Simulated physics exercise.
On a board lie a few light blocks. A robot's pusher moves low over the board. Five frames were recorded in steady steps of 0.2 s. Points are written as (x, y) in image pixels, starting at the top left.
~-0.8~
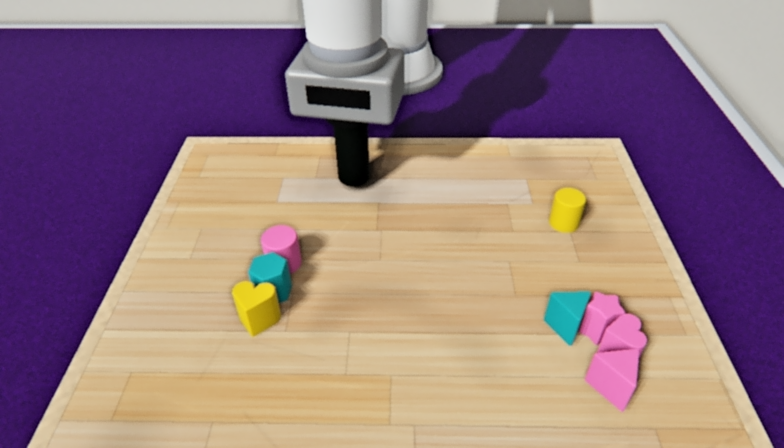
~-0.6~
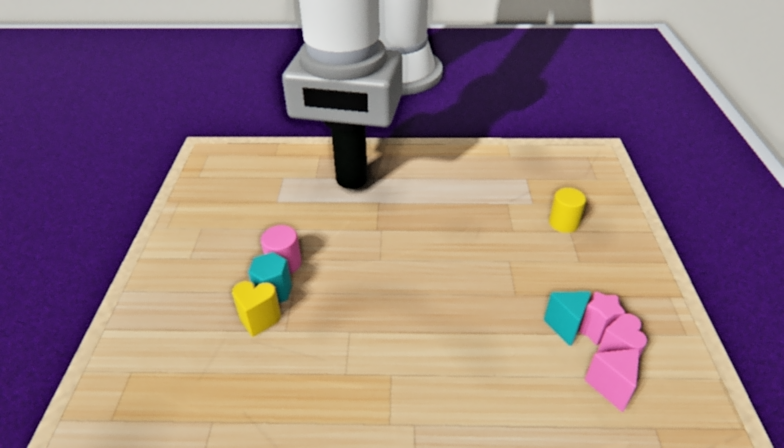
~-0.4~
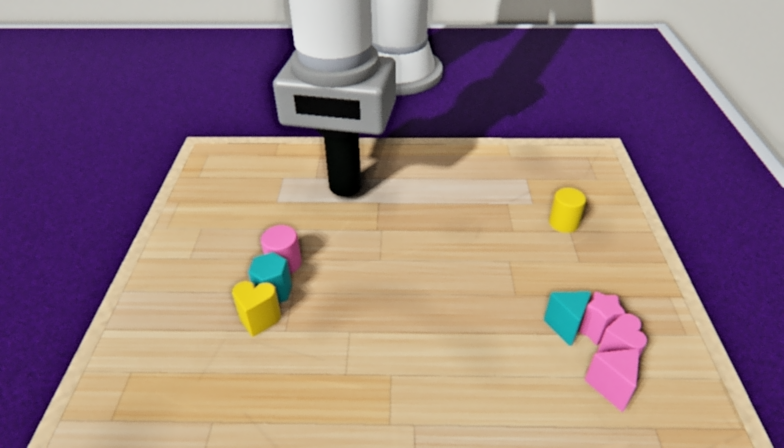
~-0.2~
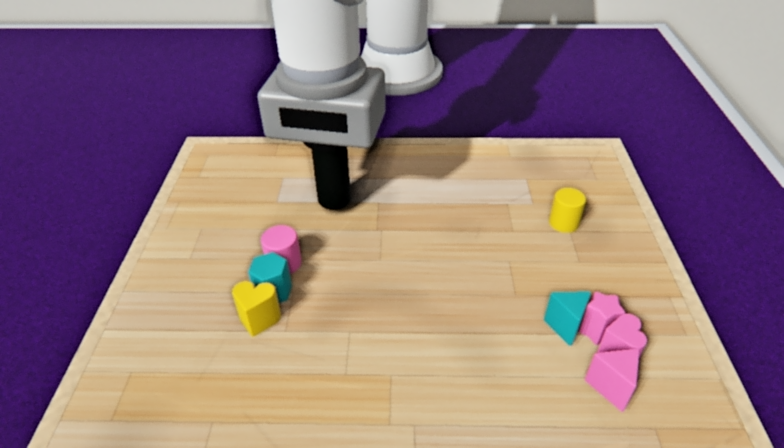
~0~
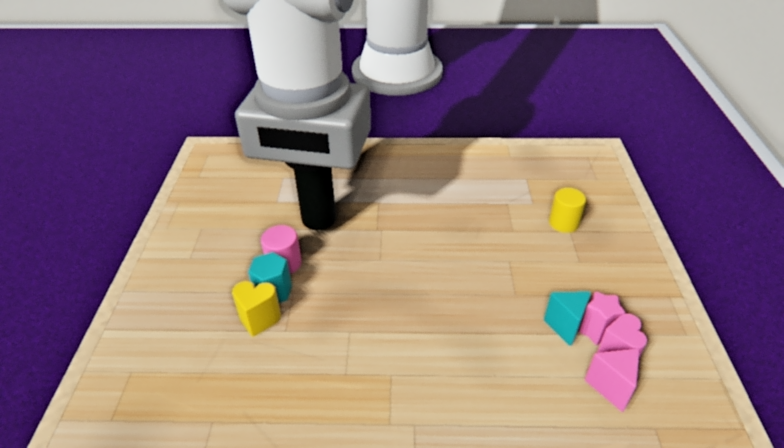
On a wooden board with a purple surface around it, a robot arm's black pusher edged left and toward the viewer, drawing closer to the pink, turquoise and yellow blocks, while every block stayed still.
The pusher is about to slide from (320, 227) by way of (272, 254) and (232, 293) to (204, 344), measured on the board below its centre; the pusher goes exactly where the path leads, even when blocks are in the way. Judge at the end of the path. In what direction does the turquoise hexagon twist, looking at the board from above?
Clockwise, from overhead.
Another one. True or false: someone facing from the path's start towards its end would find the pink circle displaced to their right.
Verdict: False.
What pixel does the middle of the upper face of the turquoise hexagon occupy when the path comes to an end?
I predict (284, 294).
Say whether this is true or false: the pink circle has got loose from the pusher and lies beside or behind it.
That statement is accurate.
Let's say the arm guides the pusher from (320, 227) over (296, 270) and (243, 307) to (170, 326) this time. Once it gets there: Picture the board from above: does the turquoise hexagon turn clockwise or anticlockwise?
Short answer: Counterclockwise.
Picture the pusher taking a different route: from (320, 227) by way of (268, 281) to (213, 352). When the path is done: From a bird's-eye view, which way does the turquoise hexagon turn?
The turquoise hexagon rotates counterclockwise.
What follows on the original path. One third of the way, pusher at (270, 247); yellow heart block at (249, 302), turned 25° clockwise; turquoise hexagon at (268, 279); pink circle at (266, 253).
Two thirds of the way, pusher at (230, 286); yellow heart block at (249, 309), turned 45° clockwise; turquoise hexagon at (284, 294), turned 45° clockwise; pink circle at (260, 275).
At the end, pusher at (201, 337); yellow heart block at (249, 309), turned 45° clockwise; turquoise hexagon at (284, 294), turned 45° clockwise; pink circle at (260, 275).
